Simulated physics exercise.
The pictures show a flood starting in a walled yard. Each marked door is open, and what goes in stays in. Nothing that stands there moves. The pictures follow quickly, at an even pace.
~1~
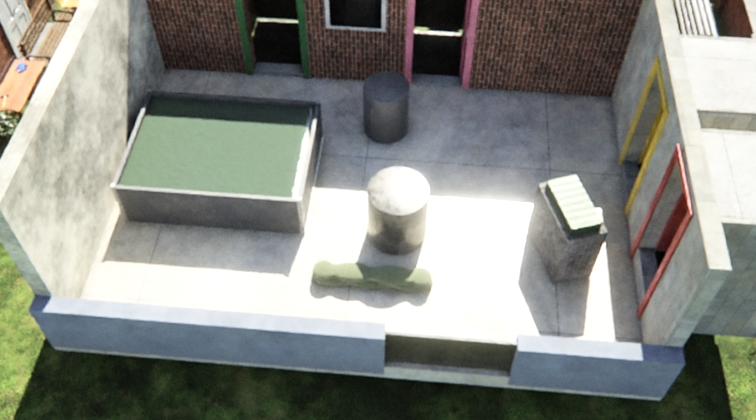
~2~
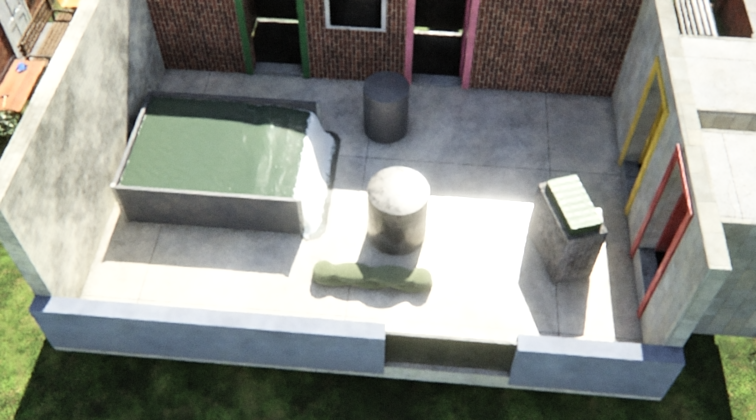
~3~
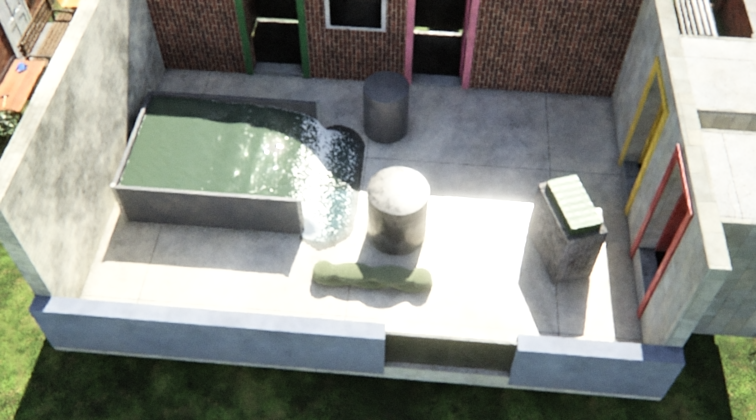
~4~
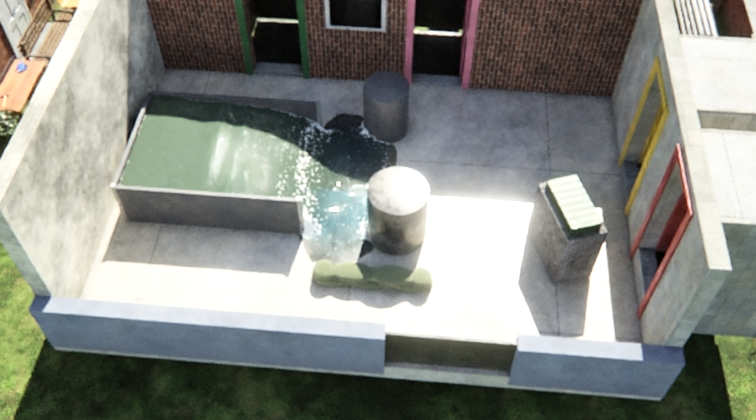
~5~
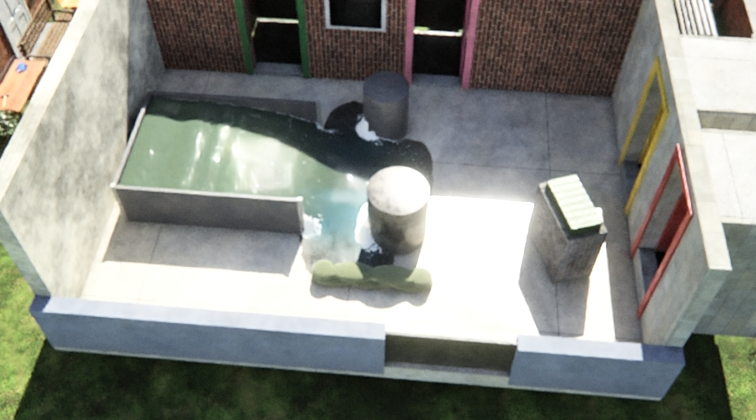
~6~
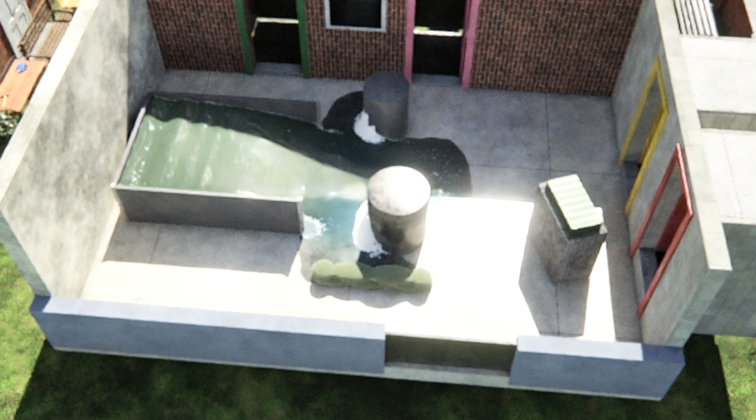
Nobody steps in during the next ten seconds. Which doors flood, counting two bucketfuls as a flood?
One by one: The pink door takes more than that; the yellow door takes more than that; the green door stays under that; the red door stays under that.
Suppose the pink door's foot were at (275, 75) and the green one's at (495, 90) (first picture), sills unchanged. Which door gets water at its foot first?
I say the one in yellow.
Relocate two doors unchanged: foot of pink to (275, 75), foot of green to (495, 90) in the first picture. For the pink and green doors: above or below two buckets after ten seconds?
In short: Pink keeps below it, green goes over.
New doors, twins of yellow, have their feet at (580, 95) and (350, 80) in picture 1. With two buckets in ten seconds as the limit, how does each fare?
In that order: Goes over, holds.
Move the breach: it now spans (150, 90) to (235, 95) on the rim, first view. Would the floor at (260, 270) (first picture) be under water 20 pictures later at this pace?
Verdict: Dry.
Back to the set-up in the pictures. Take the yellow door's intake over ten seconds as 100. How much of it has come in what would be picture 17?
Close to 20 %.
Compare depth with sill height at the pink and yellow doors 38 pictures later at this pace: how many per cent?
In turn 190 and 80 per cent.
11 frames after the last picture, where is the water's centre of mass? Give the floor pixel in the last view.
I would point to (345, 183).
A moment on, water covers 35 % of the floor; the pink door not reached, the yellow door wet at the sill, nothing in, the green door not reached, the red door not reached.
Next, water covers 60 % of the floor; the pink door wet at the sill, nothing in, the yellow door over two buckets in, the green door wet at the sill, nothing in, the red door wet at the sill, nothing in.
Then, water covers 80 % of the floor; the pink door wet at the sill, nothing in, the yellow door far over two buckets in, the green door wet at the sill, nothing in, the red door wet at the sill, nothing in.
Later, water covers 95 % of the floor; the pink door under two buckets in, the yellow door far over two buckets in, the green door wet at the sill, nothing in, the red door wet at the sill, nothing in.
In the end, water covers 100 % of the floor; the pink door over two buckets in, the yellow door far over two buckets in, the green door wet at the sill, nothing in, the red door wet at the sill, nothing in.
